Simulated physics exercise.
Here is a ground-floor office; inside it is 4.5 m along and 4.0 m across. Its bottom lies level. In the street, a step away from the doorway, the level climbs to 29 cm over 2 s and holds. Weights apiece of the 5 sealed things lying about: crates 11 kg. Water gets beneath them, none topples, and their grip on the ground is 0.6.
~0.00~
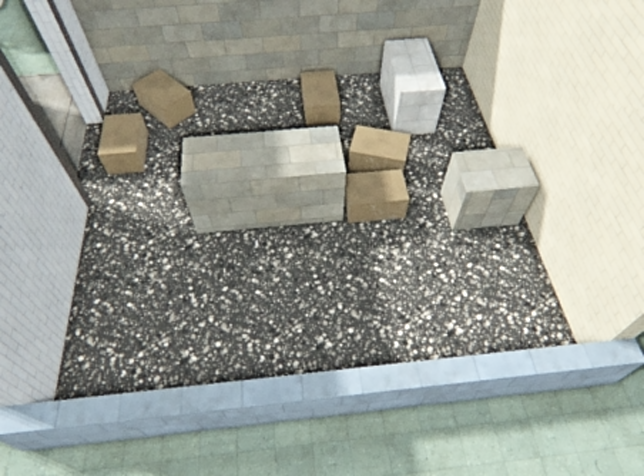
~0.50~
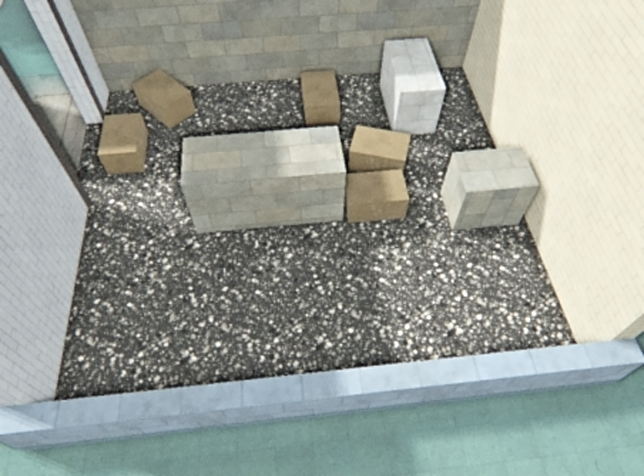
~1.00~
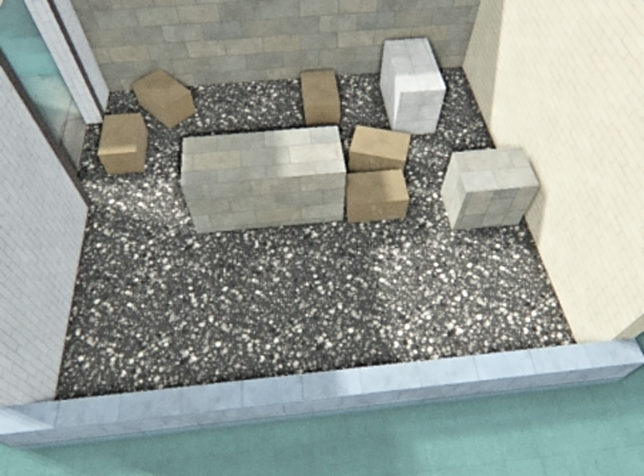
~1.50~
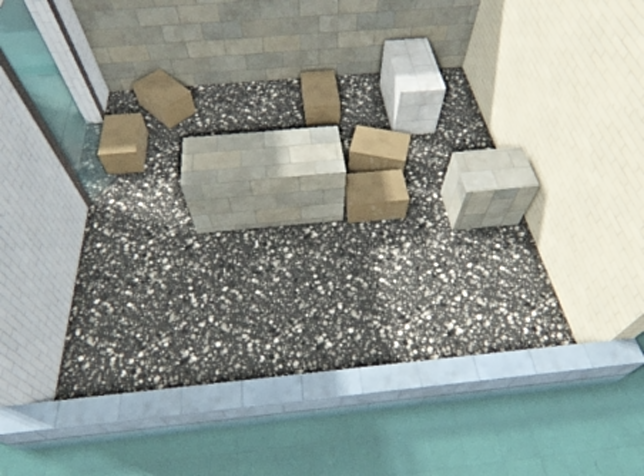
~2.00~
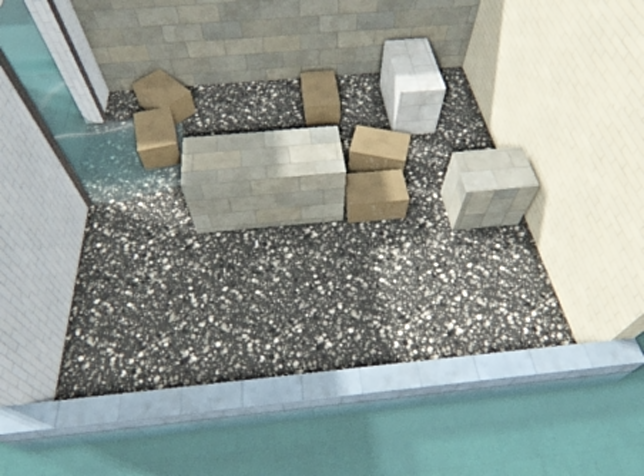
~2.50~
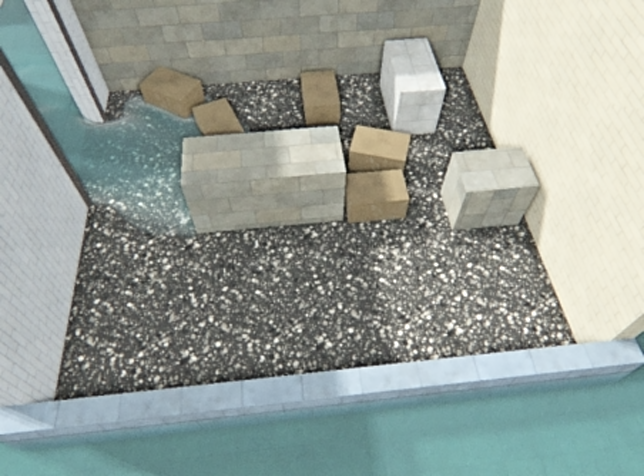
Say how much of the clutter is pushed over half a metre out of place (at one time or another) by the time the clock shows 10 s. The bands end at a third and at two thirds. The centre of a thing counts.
That comes to two thirds or more.
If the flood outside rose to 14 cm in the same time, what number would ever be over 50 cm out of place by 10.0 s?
Then 3.
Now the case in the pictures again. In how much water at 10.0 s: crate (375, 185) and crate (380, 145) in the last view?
About 11 and 17 cm.
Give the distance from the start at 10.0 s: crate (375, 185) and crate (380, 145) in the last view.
In that order: 150 cm, 120 cm.
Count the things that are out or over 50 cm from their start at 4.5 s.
I count 4.
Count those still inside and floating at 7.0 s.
I count 4.
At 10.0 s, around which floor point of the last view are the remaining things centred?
Near (352, 210).
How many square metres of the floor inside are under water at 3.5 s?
Some 8.0 m2.
After 3.5 s 1 of 5 are over 50 cm from their spots; 2 afloat.
After 4.5 s 4 of 5 are over 50 cm from their spots; 4 afloat.
After 7.0 s 5 of 5 are over 50 cm from their spots; 4 afloat.
After 10.0 s 5 of 5 are over 50 cm from their spots, and 5 have been at some point; 5 afloat.
